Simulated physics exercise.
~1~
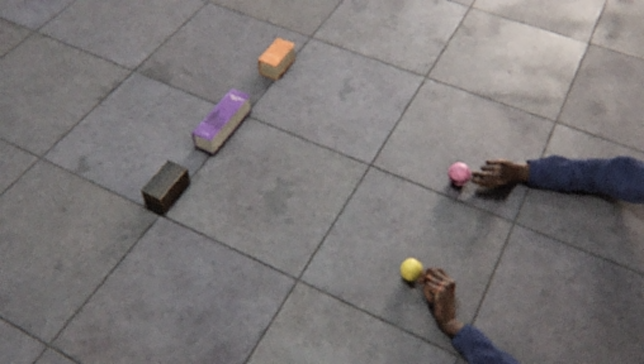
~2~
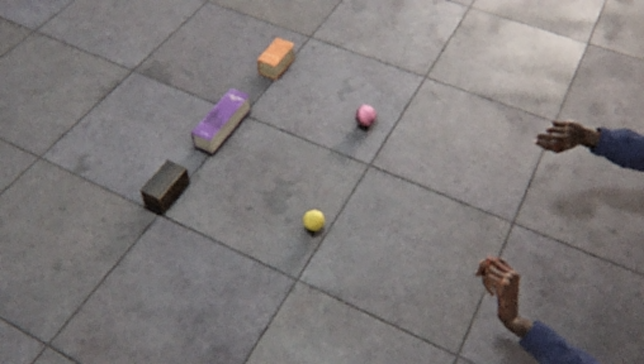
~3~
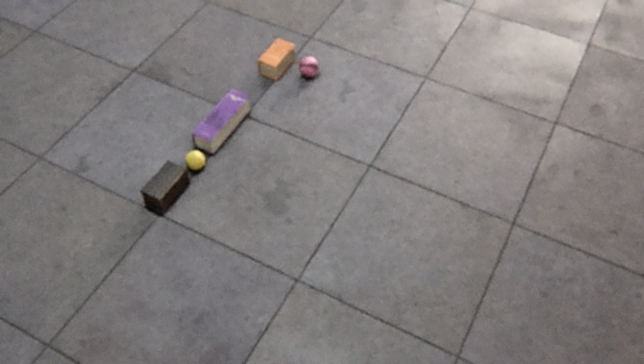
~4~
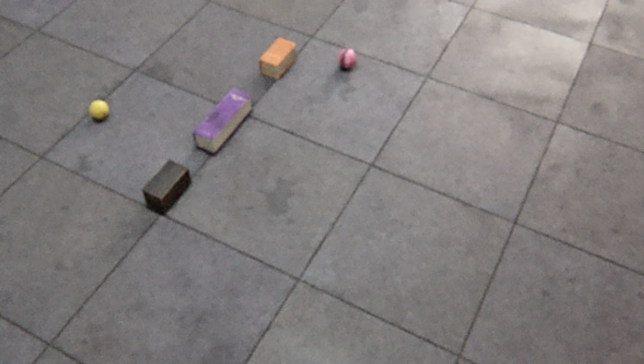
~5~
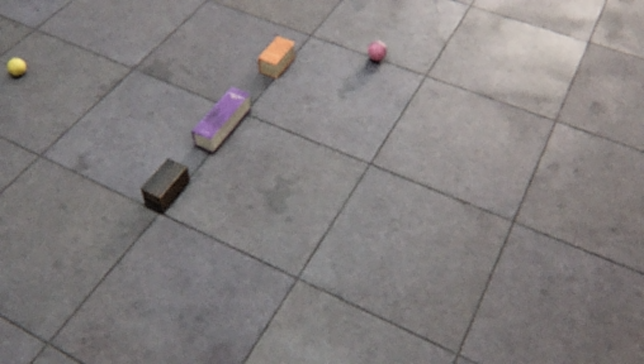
On a grey tiled floor, two hands rolled a pink ball and a yellow ball toward a row of three blocks; the yellow one slipped through a gap and kept rolling left, while the pink one bounced off near the orange block.
